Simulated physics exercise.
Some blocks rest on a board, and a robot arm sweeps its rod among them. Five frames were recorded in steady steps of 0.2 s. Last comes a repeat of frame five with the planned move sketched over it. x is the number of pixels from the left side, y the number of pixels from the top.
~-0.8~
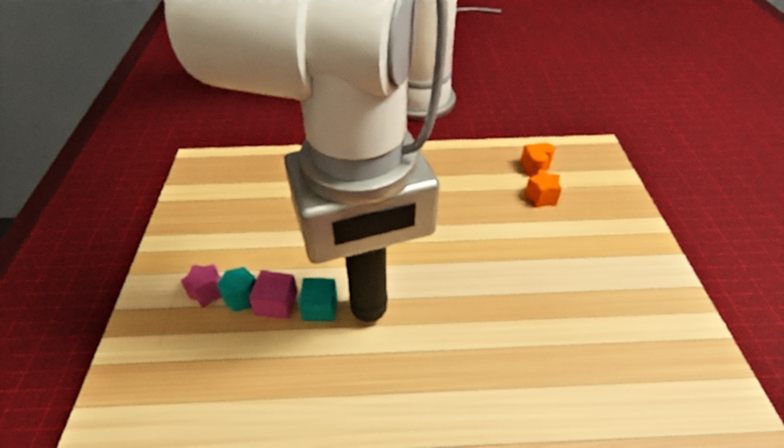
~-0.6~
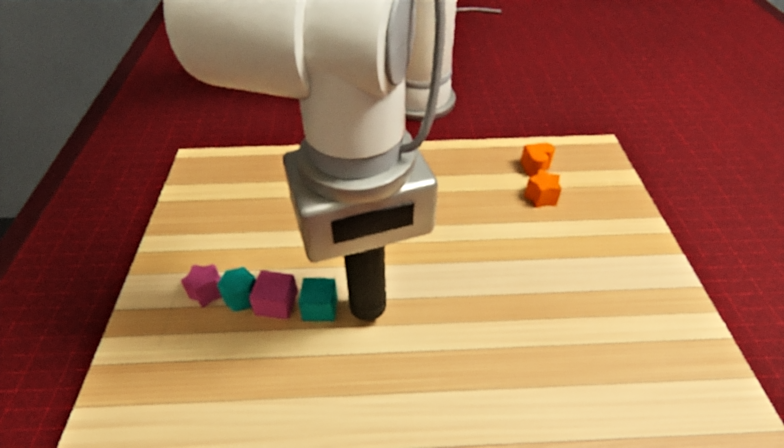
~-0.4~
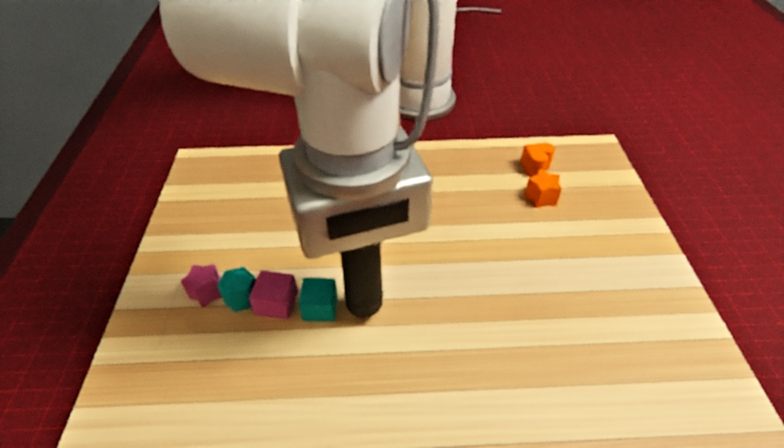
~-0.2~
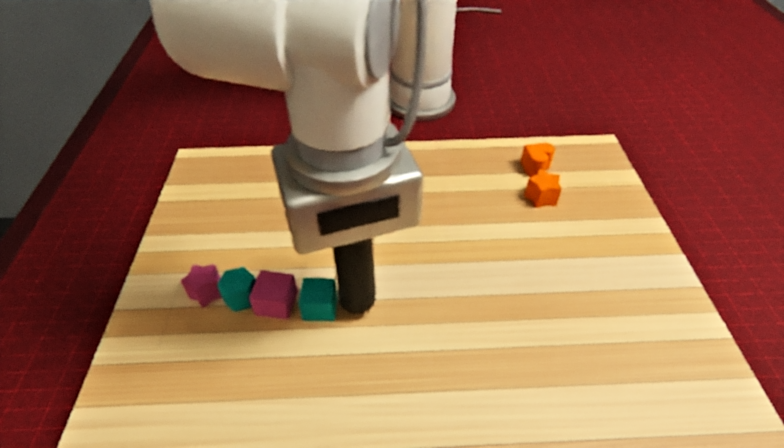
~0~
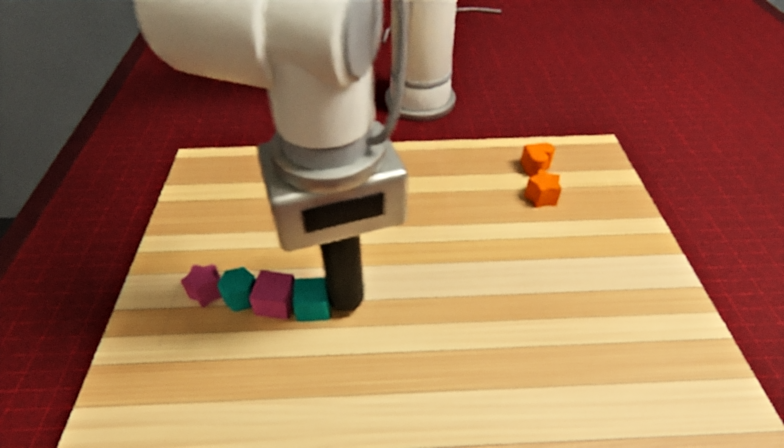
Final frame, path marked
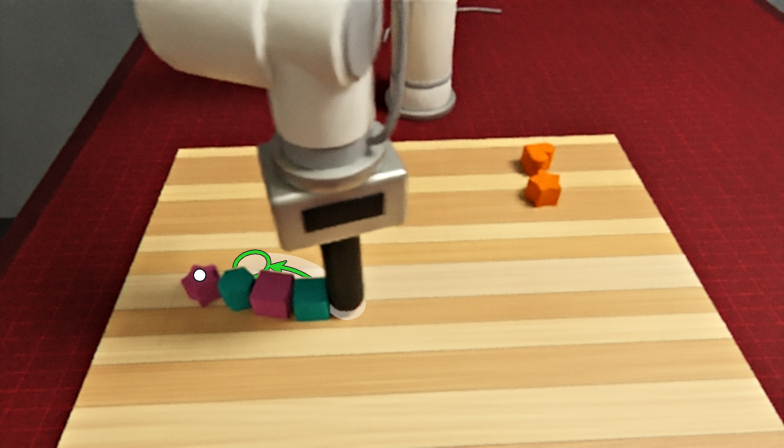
A robot arm moves its black rod left and nudges the turquoise square block slightly left.
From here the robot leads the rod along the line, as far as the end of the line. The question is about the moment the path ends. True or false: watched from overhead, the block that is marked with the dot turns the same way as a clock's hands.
That statement is accurate.
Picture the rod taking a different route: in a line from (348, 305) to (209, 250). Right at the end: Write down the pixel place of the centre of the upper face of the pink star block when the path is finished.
Around pixel (160, 273).
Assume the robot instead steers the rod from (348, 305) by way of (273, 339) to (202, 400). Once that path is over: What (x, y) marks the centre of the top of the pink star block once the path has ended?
The centre of its top will be at (166, 262).
The drawn path runs from (348, 305) through (319, 284) and (288, 269) to (252, 265); the dot is on the pink star block.
What follows on the original path. One third of the way, rod (317, 277); pink star block (184, 278), turned 45° clockwise; turquoise hexagonal block (211, 286), turned 30° anticlockwise; pink square piece (246, 280), turned 25° anticlockwise; turquoise square piece (281, 275), turned 15° anticlockwise.
Two thirds of the way, rod (286, 261); pink star block (175, 278), turned 65° clockwise; turquoise hexagonal block (187, 299), turned 55° anticlockwise; pink square piece (220, 282), turned 50° anticlockwise; turquoise square piece (253, 267), turned 35° anticlockwise.
At the end, rod (250, 257); pink star block (170, 278), turned 75° clockwise; turquoise hexagonal block (168, 317), turned 75° anticlockwise; pink square piece (197, 292), turned 70° anticlockwise; turquoise square piece (225, 270), turned 55° anticlockwise.
